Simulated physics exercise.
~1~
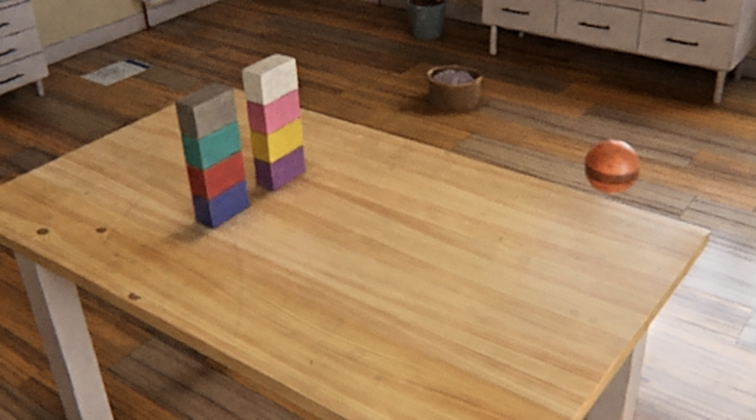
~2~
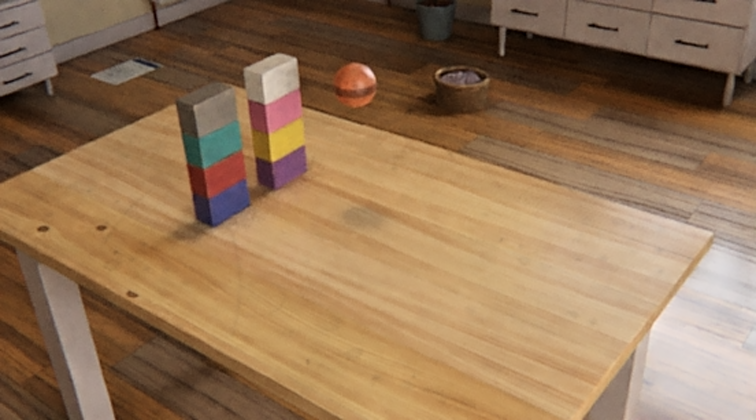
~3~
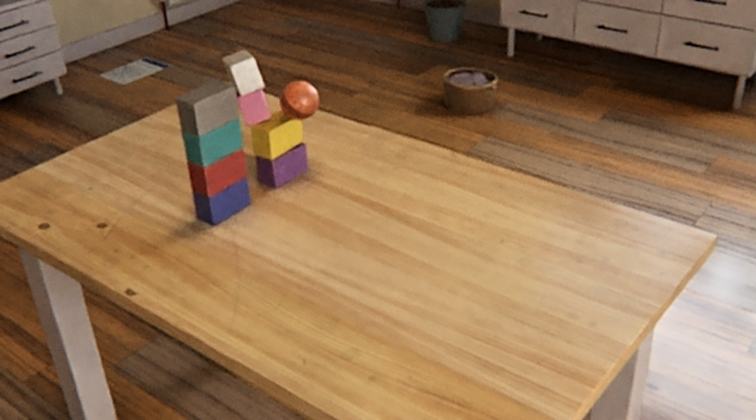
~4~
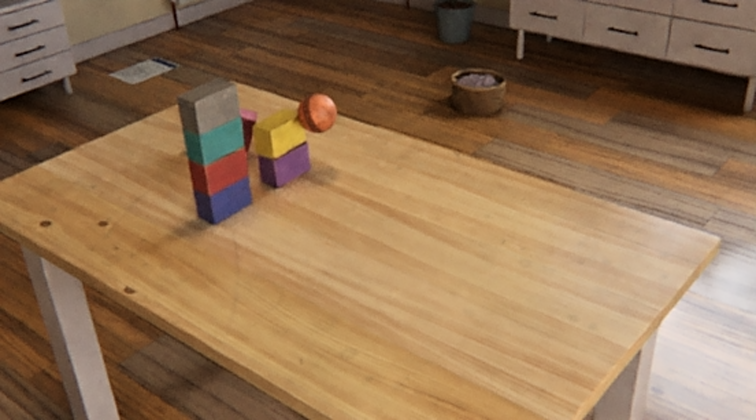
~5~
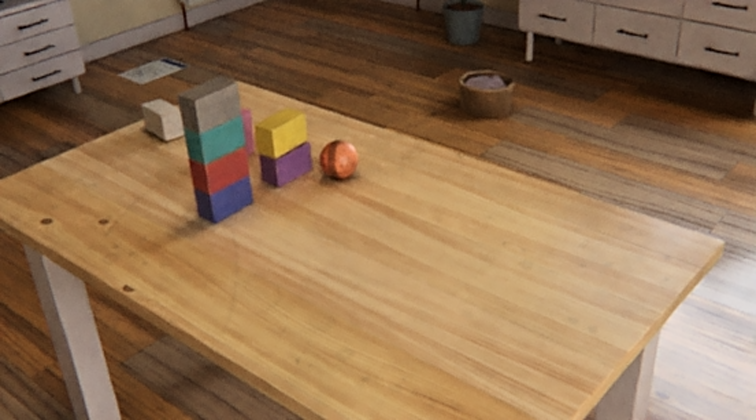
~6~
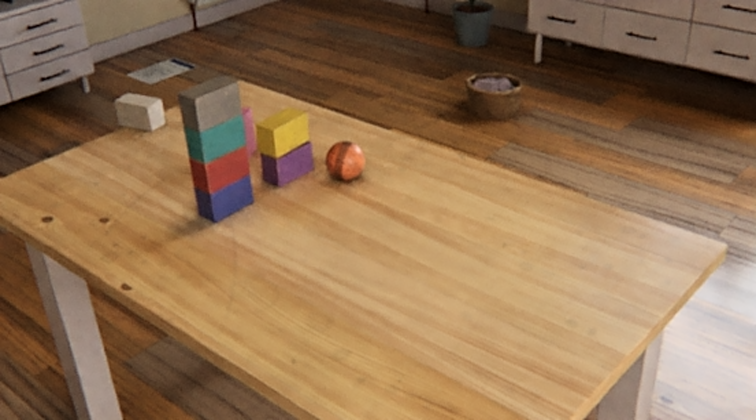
On a wooden table with two stacks of colored blocks, an orange ball flew in from the right and knocked the white and pink blocks off the rear stack, then settled beside the yellow and purple ones, while the front stack stayed standing.
